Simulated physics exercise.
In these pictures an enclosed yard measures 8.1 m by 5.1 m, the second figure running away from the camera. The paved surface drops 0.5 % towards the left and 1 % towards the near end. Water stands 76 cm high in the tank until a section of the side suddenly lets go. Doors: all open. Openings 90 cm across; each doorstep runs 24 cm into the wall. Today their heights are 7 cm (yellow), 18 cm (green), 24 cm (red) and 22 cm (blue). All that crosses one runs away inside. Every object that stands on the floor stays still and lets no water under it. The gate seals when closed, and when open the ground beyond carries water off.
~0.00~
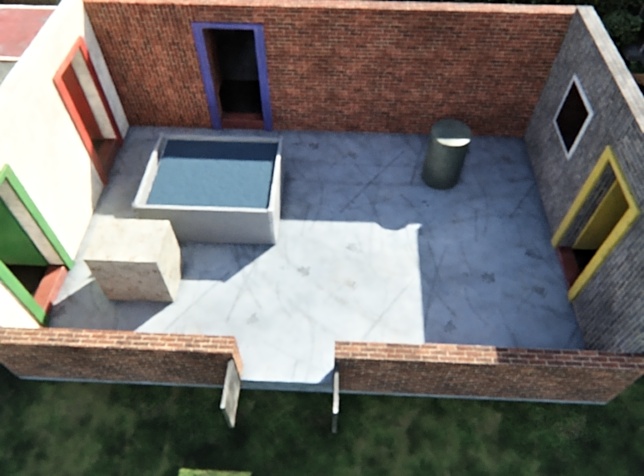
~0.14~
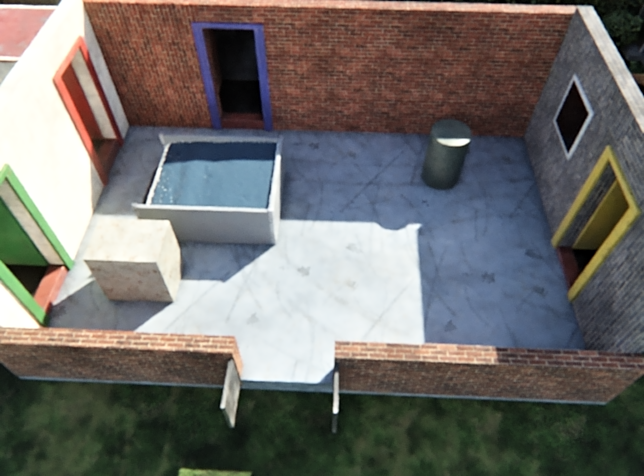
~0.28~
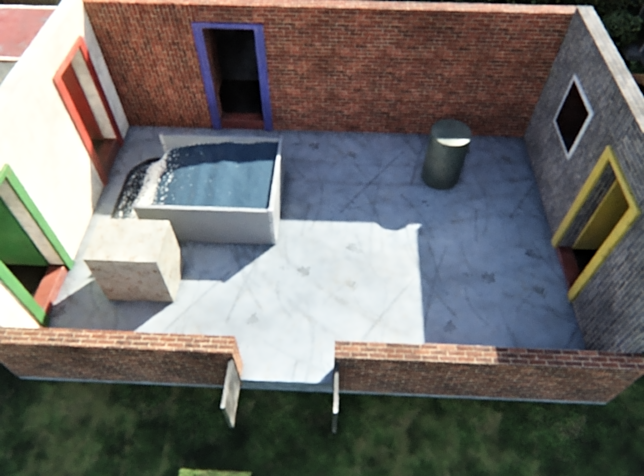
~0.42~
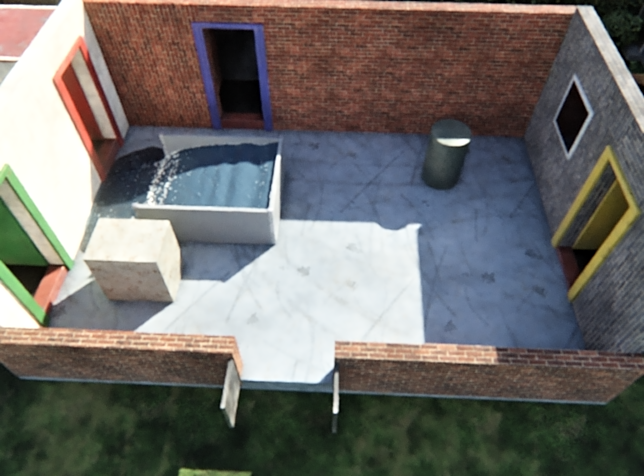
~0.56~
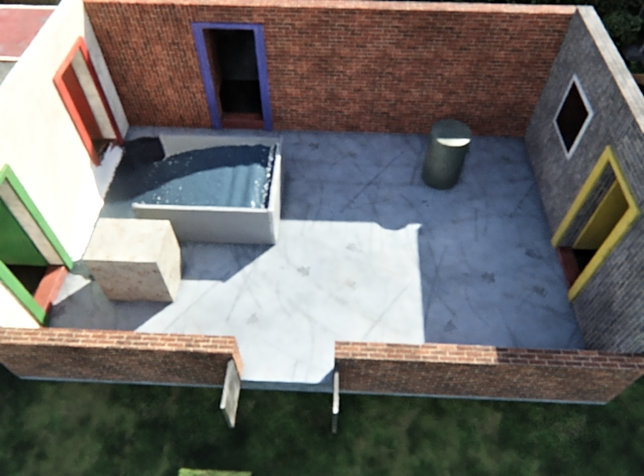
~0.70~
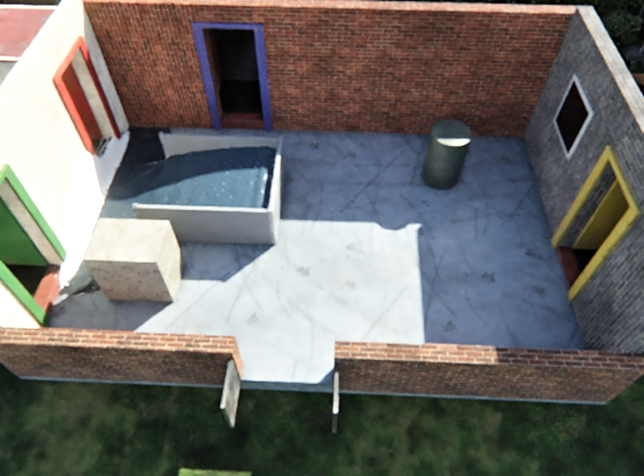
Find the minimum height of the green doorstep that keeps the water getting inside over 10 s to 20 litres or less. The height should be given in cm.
Roughly 21 cm.
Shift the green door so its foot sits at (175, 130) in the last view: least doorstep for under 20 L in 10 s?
Roughly 24 cm.
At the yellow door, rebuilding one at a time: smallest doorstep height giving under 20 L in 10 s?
Yellow: Roughly 11.0 cm.
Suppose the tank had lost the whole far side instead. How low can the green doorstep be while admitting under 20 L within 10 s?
Some 8.0 cm.
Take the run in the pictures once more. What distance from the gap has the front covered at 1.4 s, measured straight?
Front distance: Approx. 3.2 m.
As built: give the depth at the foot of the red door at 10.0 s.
About 8.5 centimetres.
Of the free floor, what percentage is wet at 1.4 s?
Near 15 per cent is wet.
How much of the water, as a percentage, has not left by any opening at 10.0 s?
I'd estimate some 90 in a hundred.
After 1.4 s water covers 15 % of the floor, deepest (55 cm) near (129, 127); 18 cm at the green door, 0 litres in over its 18 cm doorstep.
After 3.0 s water covers 45 % of the floor, deepest (38 cm) near (48, 322); 22 cm at the green door, 7 litres in over its 18 cm doorstep.
After 10.0 s water covers 100 % of the floor, deepest (13 cm) near (354, 312); 9 cm at the green door, 32 litres in over its 18 cm doorstep.
At the green door as built, the water arrived by 0.8 s and peaked near 24 cm at 3.4 s.
With a doorstep of 17.5 cm, 35 litres would have come in within the 10 s; with 23.5 cm, 13 litres. So under 20 litres takes about 21 cm.
